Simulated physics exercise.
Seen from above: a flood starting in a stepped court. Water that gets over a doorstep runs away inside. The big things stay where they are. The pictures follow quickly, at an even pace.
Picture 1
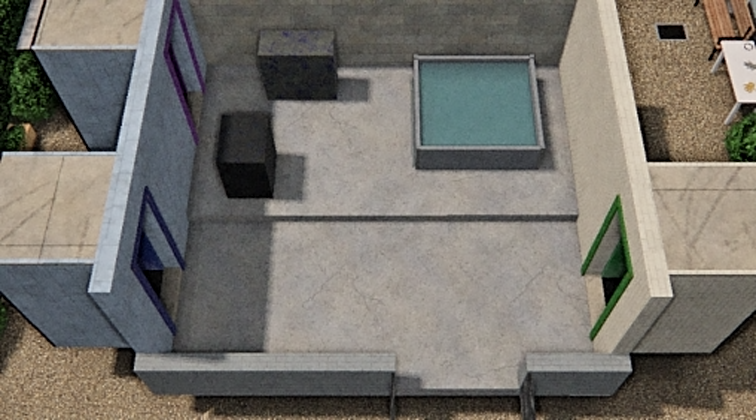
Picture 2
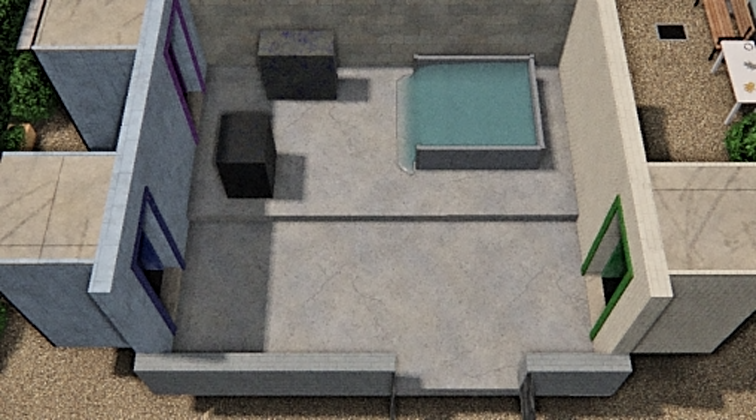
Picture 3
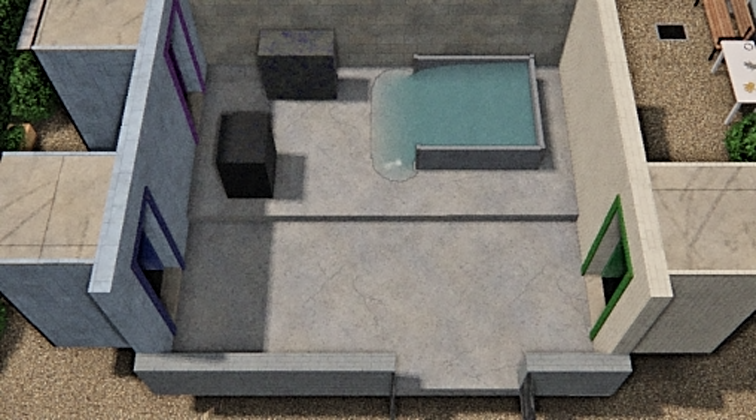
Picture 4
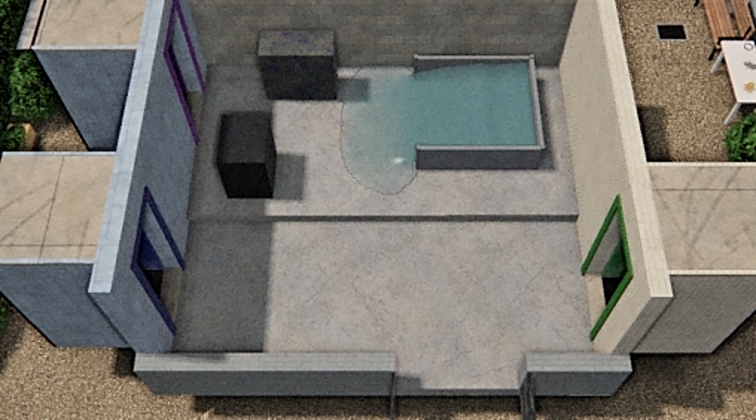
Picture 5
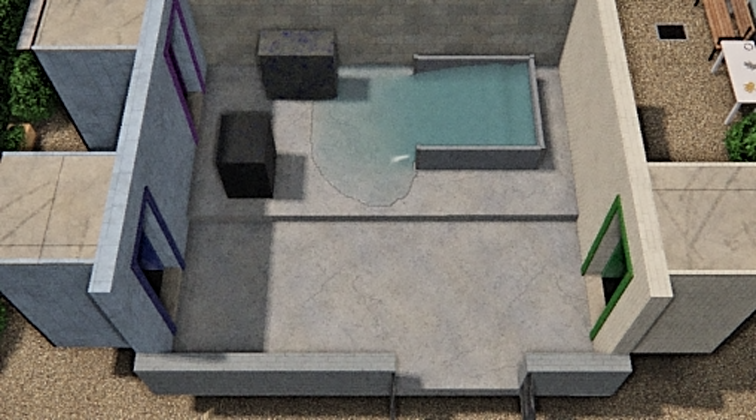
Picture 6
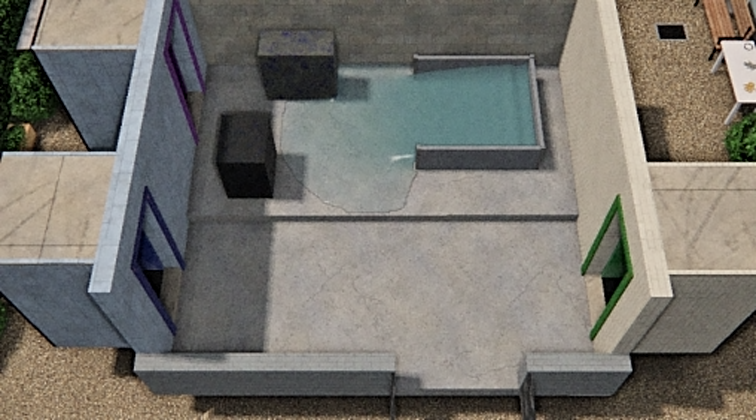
At first, still water fills a square tank at the back right of a walled court with two dark blocks. The tank's left side opens and water pours out onto the upper floor, then the sheet fans leftward and forward, spreading between the blocks and toward the low step.
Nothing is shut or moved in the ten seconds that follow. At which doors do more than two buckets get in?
In the end: The green door admits no more than that; the purple door lets in a lot; the blue door admits no more than that.
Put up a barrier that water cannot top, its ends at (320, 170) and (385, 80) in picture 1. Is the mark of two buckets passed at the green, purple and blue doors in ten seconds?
Then: Green door keeps below it; purple door is under; blue door is under.
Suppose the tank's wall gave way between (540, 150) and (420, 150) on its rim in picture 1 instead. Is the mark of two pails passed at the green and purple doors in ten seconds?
Then: Green takes more; purple takes less.
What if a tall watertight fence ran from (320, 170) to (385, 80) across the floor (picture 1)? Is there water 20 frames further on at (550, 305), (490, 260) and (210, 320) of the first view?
In that order: Dry, not flooded, wet.
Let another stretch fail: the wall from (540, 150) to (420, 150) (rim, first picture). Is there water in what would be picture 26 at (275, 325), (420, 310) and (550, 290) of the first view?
As listed: Flooded, under water, covered.
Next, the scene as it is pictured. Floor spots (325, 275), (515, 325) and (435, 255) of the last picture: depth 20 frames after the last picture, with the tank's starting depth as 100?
In turn 8, 0 and 0 in a hundred.
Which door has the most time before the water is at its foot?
That is the one in green.
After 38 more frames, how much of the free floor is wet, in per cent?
Roughly 70 per cent.
A moment on, water covers 30 % of the floor; the green door not reached, the purple door wet at the sill, nothing in, the blue door not reached.
Next, water covers 40 % of the floor; the green door not reached, the purple door over two buckets in, the blue door not reached.
Then, water covers 55 % of the floor; the green door not reached, the purple door far over two buckets in, the blue door wet at the sill, nothing in.
Later, water covers 70 % of the floor; the green door not reached, the purple door far over two buckets in, the blue door wet at the sill, nothing in.
In the end, water covers 90 % of the floor; the green door under two buckets in, the purple door far over two buckets in, the blue door wet at the sill, nothing in.
